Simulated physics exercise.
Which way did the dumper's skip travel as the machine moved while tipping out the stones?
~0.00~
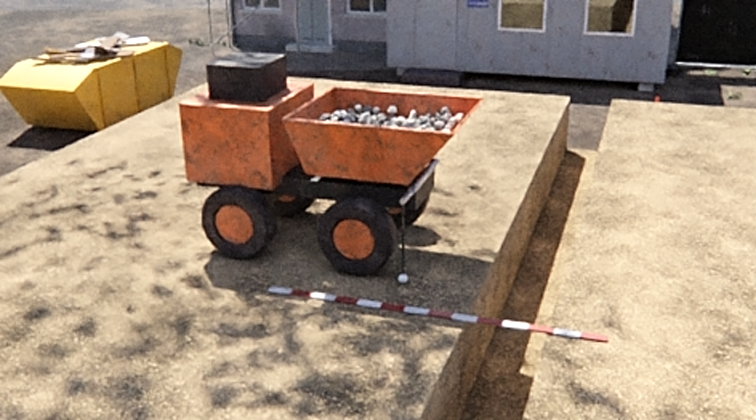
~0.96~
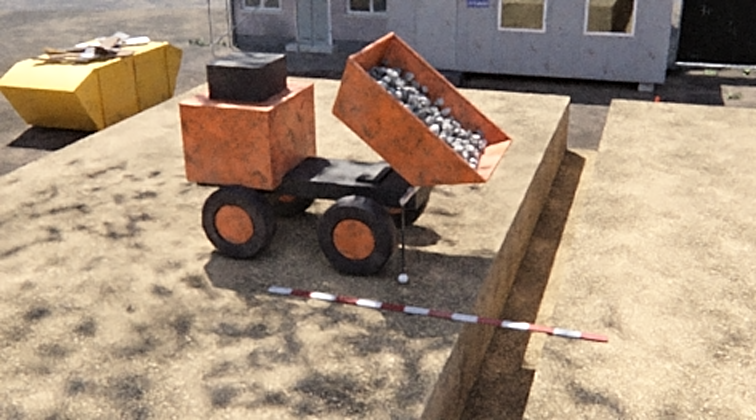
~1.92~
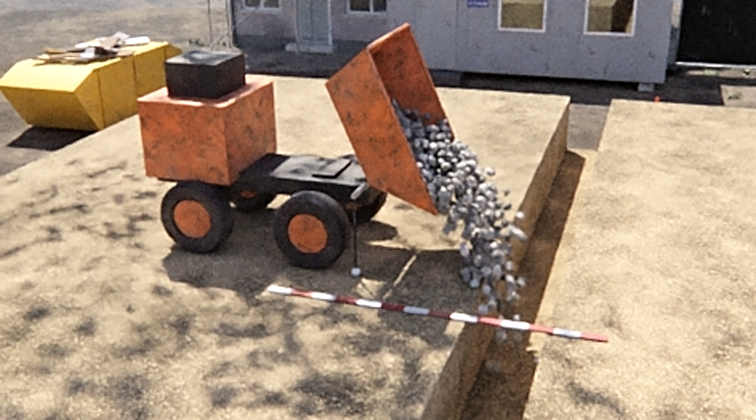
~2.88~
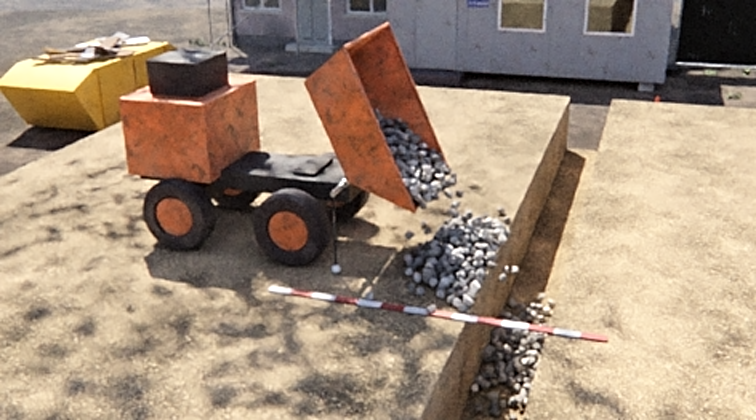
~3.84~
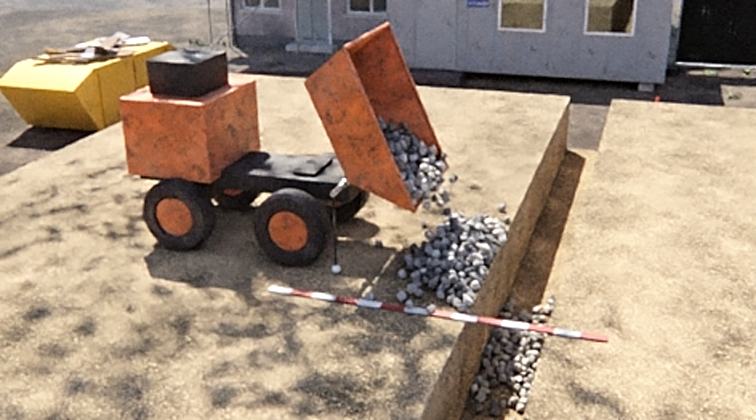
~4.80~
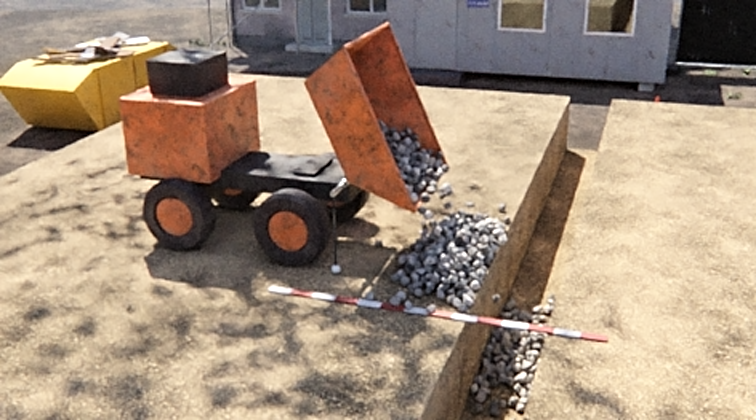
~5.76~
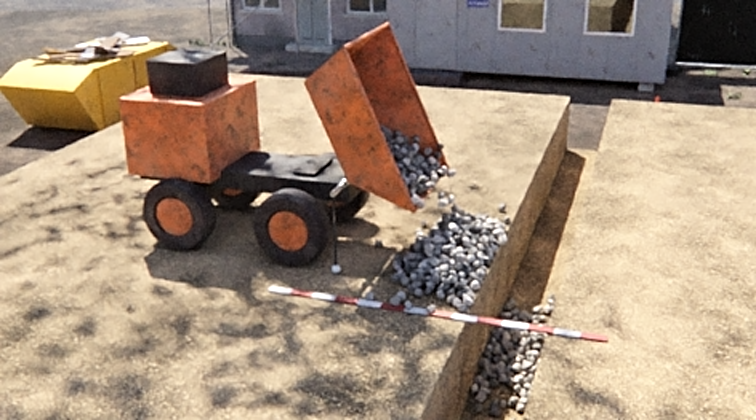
The skip travelled to the left, away from the trench, as the machine rolled back.
On a sandy yard beside a trench, an orange dumper tipped its load of grey stones towards the edge while rolling left, spilling some into the trench and more in a heap beside it, and it stopped with stones still in its raised skip.
